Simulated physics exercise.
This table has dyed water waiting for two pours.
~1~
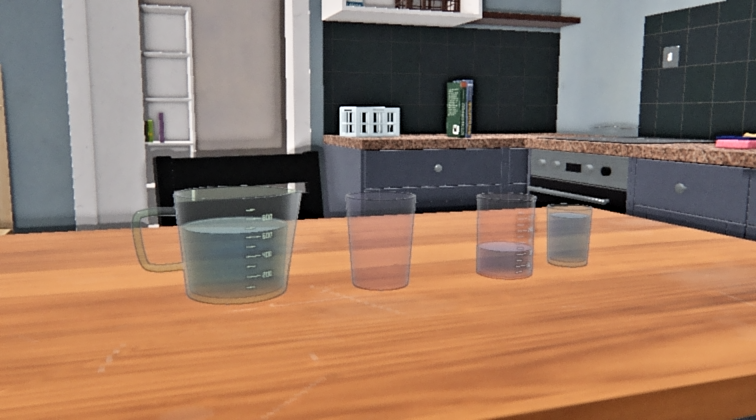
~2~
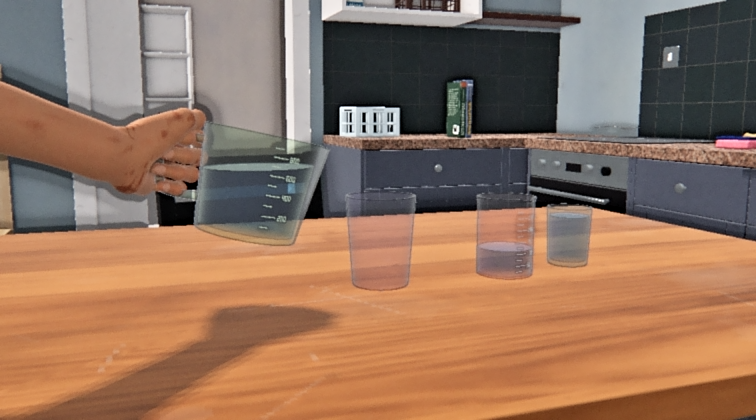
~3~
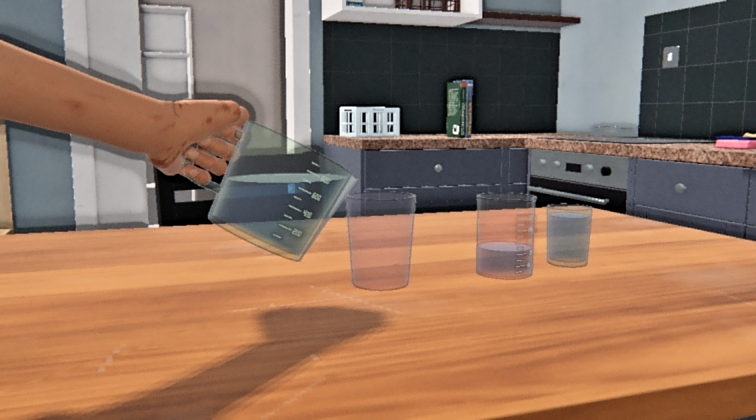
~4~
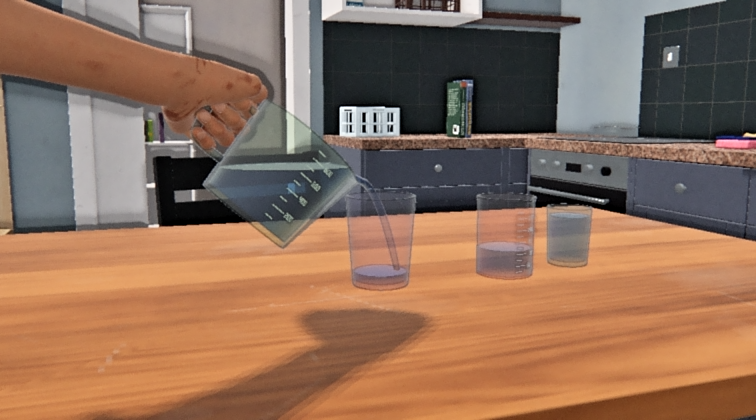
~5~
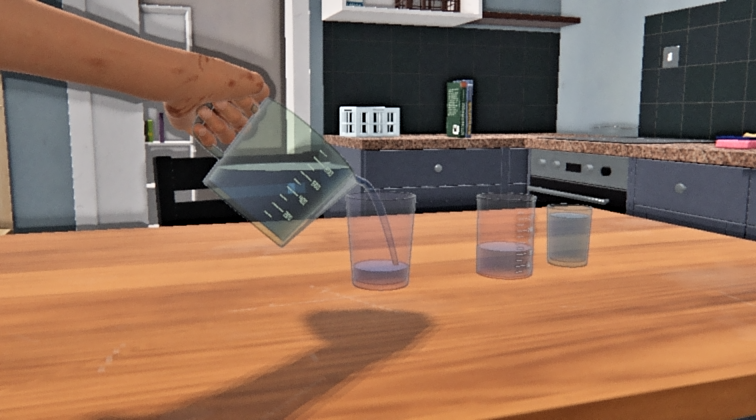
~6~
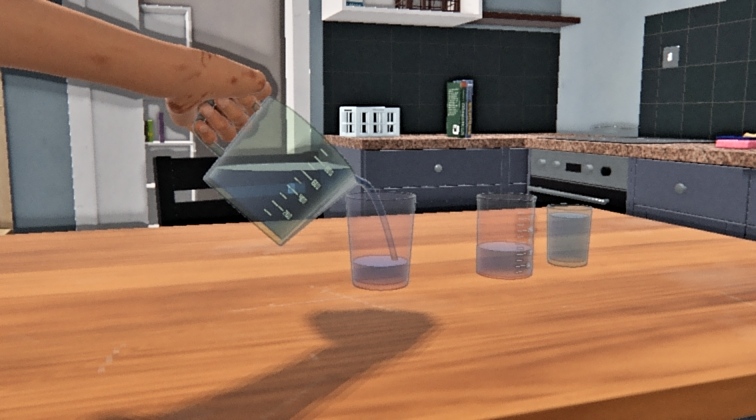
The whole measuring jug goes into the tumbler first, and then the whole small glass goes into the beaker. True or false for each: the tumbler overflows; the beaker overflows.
Checking each: The tumbler overflowing is true; the beaker overflowing is false.
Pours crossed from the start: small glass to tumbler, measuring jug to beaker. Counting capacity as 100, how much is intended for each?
Respectively, 30 and 220 percent of capacity.
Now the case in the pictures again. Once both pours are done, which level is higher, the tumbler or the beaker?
That would be the one on the left.
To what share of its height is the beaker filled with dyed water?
About 65%.
Shortly, the tumbler is nearly full.
Then, the tumbler is full to the brim, some went over its rim.
At the finish, the tumbler is full to the brim, some went over its rim; the beaker is about two thirds full.
